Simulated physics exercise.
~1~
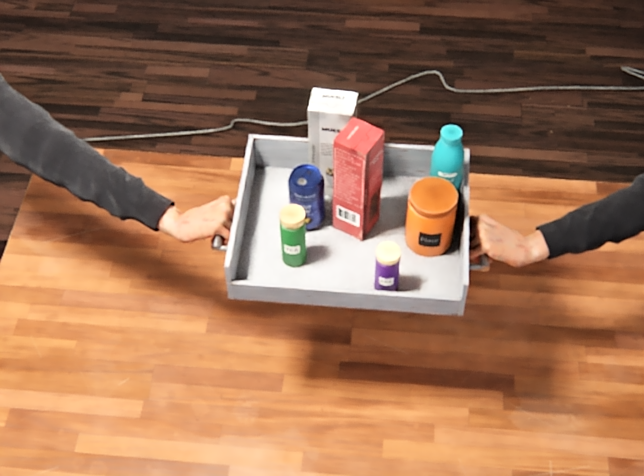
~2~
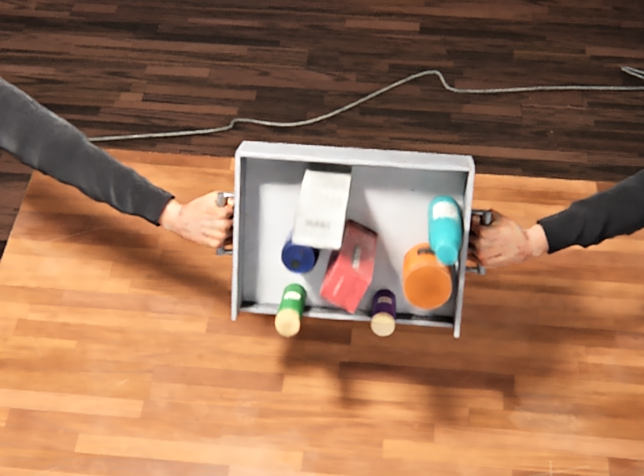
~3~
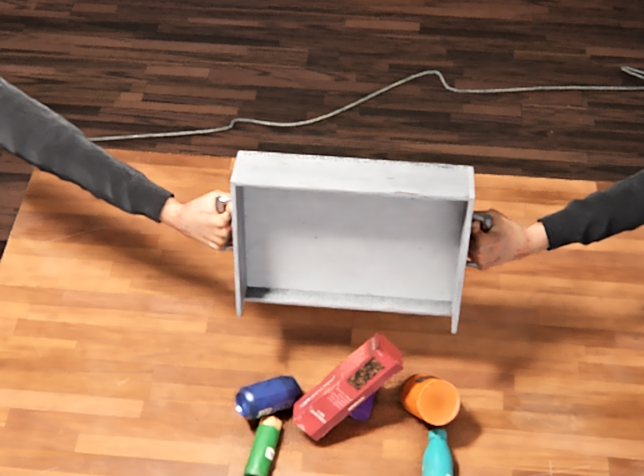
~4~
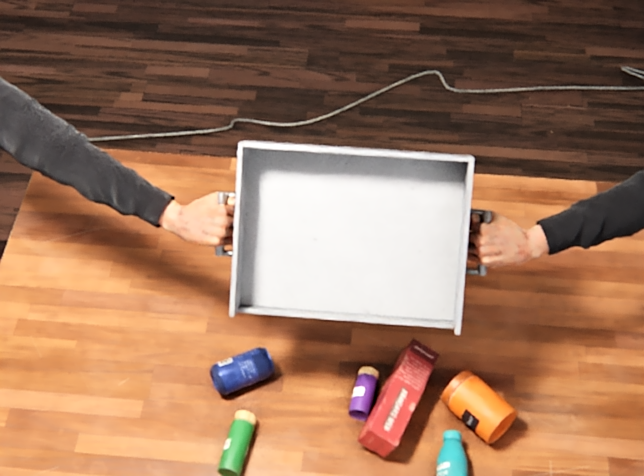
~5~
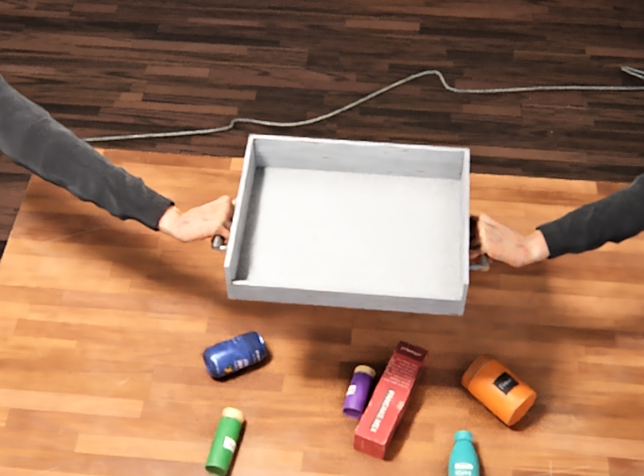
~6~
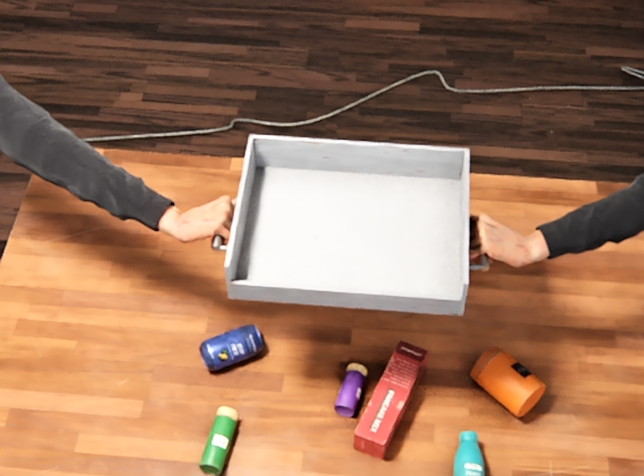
At the start, two hands hold a gray open crate above a wooden table, with a white carton, a red carton, a blue can, an orange jar, a turquoise bottle, and green and purple shakers standing inside. The hands tip the crate steeply toward the near side, and the items topple and slide to its low edge. They spill onto the table, leaving the crate empty. As the hands level the crate again, the can and green shaker roll left while the jar and bottle shift right. Finally, the empty crate is held upright above the scattered items, with the white carton out of sight.
